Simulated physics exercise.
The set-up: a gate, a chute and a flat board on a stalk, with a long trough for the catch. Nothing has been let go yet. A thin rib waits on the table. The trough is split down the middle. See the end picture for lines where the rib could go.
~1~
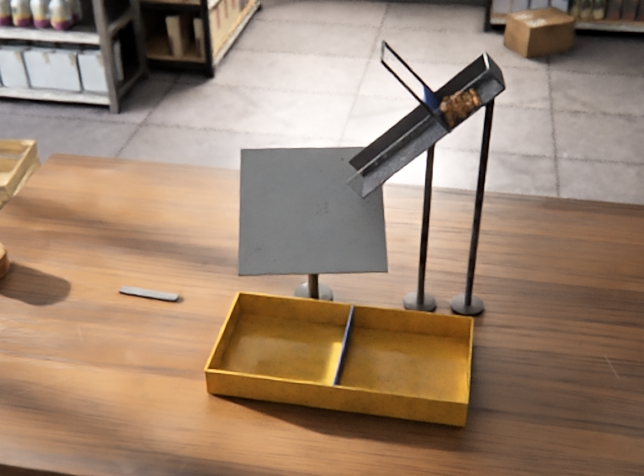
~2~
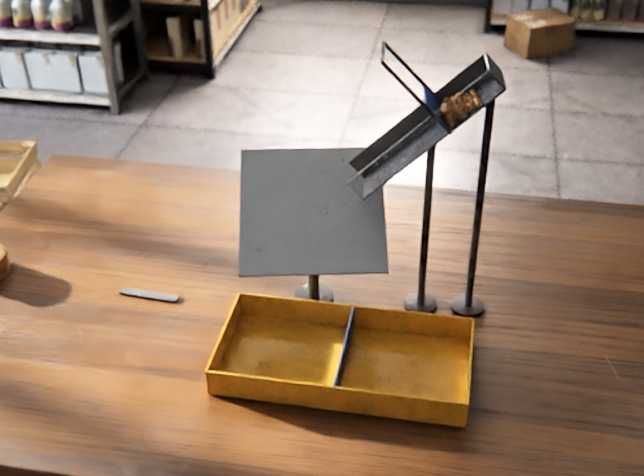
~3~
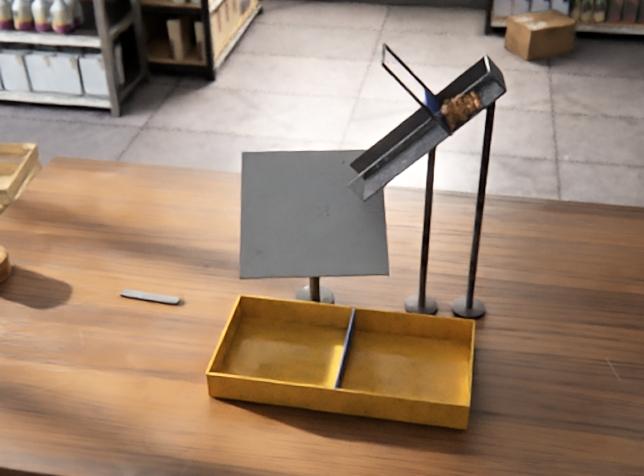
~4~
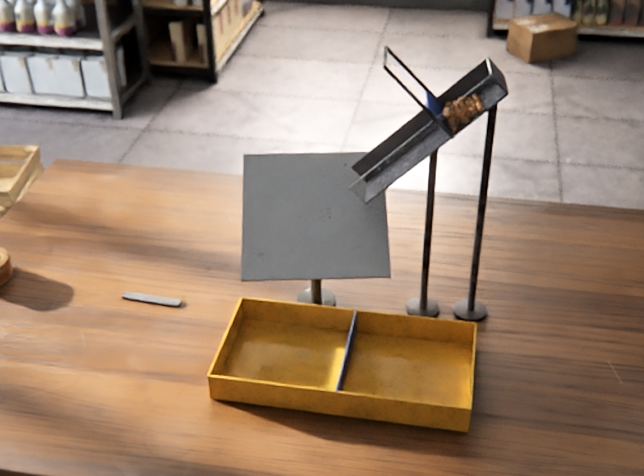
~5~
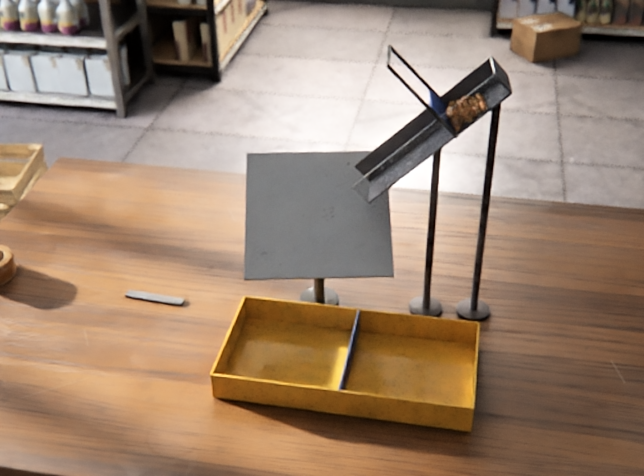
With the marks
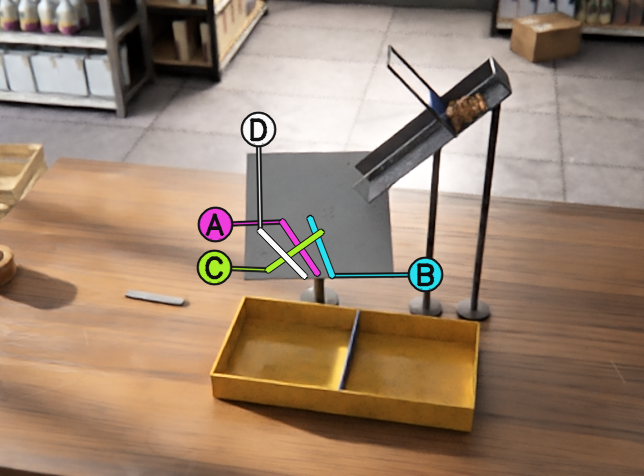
Nothing moves but the view, drifting very slightly over a chute, grey board and divided yellow trough.
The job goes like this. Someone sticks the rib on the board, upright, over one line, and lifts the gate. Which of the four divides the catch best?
B.
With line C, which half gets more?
The left half.
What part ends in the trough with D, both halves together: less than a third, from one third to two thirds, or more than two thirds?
It is more than two thirds.
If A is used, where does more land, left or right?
More lands on the left.
On the marked copy, line A from (282, 221) to (317, 273); line B from (310, 218) to (332, 275); line C from (321, 232) to (268, 270); line D from (260, 230) to (304, 276).
For line A, of what is caught, most in the left half, a small part in the right.
For line B, of what is caught, about half in the left half, about half in the right.
For line C, of what is caught, nearly all in the left half, a small part in the right.
For line D, of what is caught, nearly all in the left half, a stray few in the right.
